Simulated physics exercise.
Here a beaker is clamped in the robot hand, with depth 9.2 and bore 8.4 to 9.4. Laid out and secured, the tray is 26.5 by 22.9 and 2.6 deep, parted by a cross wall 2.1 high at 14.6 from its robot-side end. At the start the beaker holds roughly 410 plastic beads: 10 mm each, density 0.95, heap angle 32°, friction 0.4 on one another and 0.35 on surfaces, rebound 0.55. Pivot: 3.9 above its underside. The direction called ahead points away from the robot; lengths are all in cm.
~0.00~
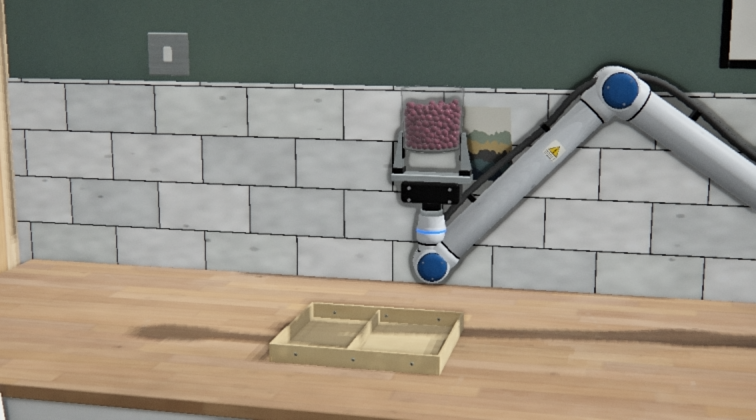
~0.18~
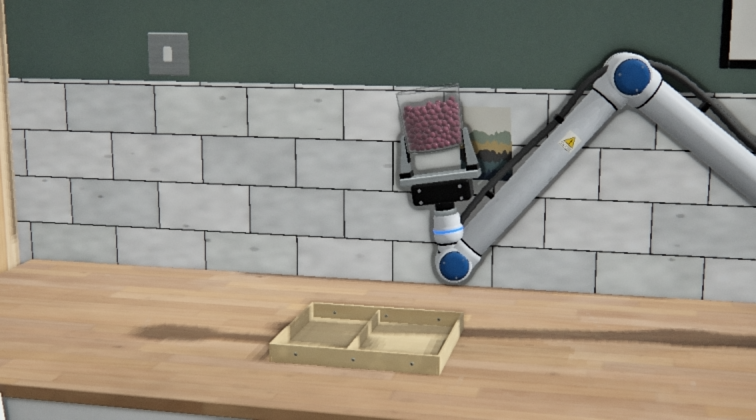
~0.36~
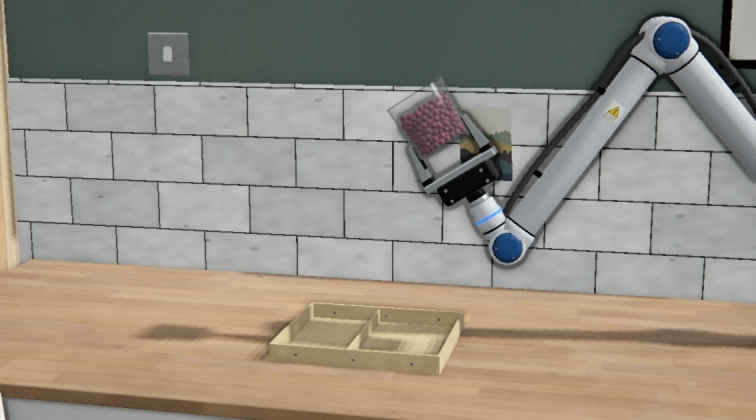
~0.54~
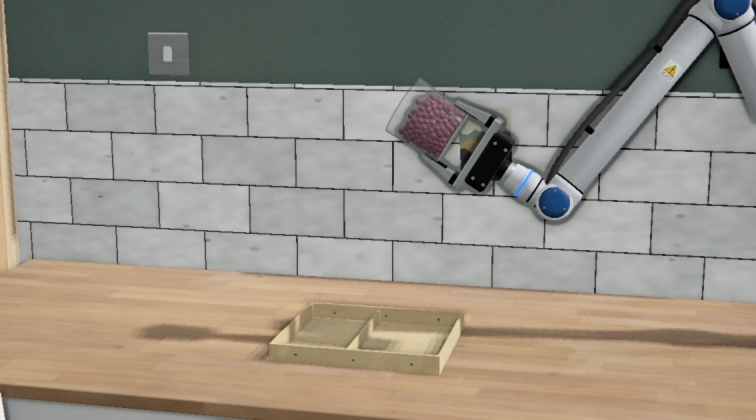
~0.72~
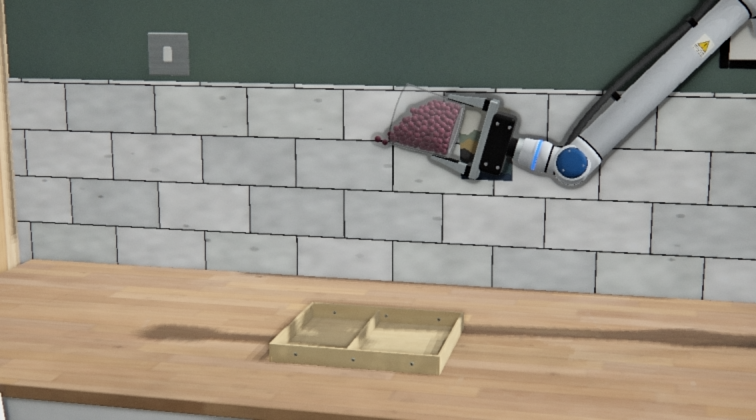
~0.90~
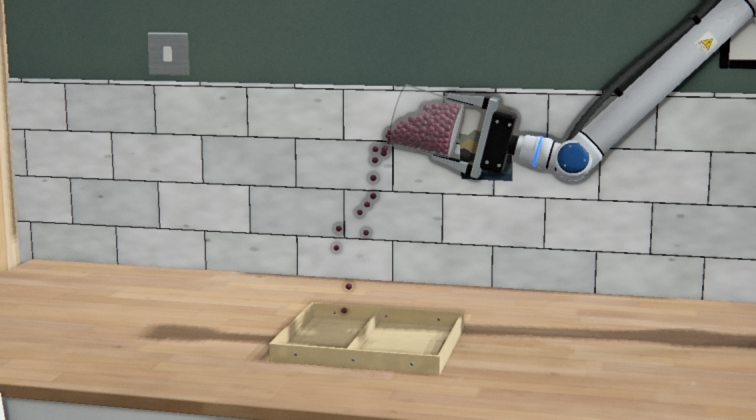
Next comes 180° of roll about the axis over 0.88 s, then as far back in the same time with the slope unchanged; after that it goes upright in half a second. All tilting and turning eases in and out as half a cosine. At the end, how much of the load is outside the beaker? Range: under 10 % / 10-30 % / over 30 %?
More than 30 %.
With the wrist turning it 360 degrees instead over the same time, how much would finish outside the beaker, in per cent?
Roughly 55 %.
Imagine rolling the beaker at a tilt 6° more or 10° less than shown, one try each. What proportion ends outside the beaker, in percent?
Estimates: Close to 65 % and 20 %.
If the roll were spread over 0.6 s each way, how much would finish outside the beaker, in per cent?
Around 40 %.
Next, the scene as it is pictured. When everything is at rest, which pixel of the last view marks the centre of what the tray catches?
Middle: Close to (338, 338).
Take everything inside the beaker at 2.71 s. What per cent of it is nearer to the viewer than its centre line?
30 per cent or thereabouts.
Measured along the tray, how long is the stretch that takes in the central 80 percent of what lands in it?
That stretch is around 22 cm long.
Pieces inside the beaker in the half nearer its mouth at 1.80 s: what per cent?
Roughly 40 percent.
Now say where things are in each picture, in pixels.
The beaker middle at (432, 119), upright; upper third of the load around (432, 112), from x 405 to 460, top at y 105; 412 in the beaker, in the first frame.
The beaker middle at (432, 120), tipped 9°; upper third of the load around (434, 112), from x 405 to 460, top at y 100, in the second frame.
The beaker middle at (430, 120), tipped 32°; upper third of the load around (436, 113), from x 405 to 465, top at y 95, in the third frame.
The beaker middle at (429, 121), tipped 59°; upper third of the load around (434, 112), from x 400 to 460, top at y 95, in the fourth frame.
The beaker middle at (428, 123), tipped 75°; upper third of the load around (437, 114), from x 380 to 460, top at y 105, in the fifth frame.
The beaker middle at (428, 123), tipped 77°; upper third of the load around (439, 118), from x 335 to 460, top at y 105; 398 in the beaker, 1 in the far-side part, 13 in flight or on a rim, in the sixth frame.
After 1.80 s, tipped 77°, highest piece 40 above the table; 288 in the beaker, 58 in the far-side part, 24 in the robot-side part, 8 on the table or floor, 34 in flight or on a rim.
After 2.71 s, tipped 75°, highest piece 39 above the table; 235 in the beaker, 97 in the far-side part, 42 in the robot-side part, 20 on the table or floor, 18 in flight or on a rim.
After 3.36 s, upright, highest piece 40 above the table; 230 in the beaker, 109 in the far-side part, 48 in the robot-side part, 25 on the table or floor.
After 4.06 s, upright, highest piece 40 above the table; 230 in the beaker, 109 in the far-side part, 48 in the robot-side part, 25 on the table or floor.
In the end, 230 in the beaker, 109 in the far-side part, 48 in the robot-side part, 25 on the table or floor. That is 44 % outside the beaker.
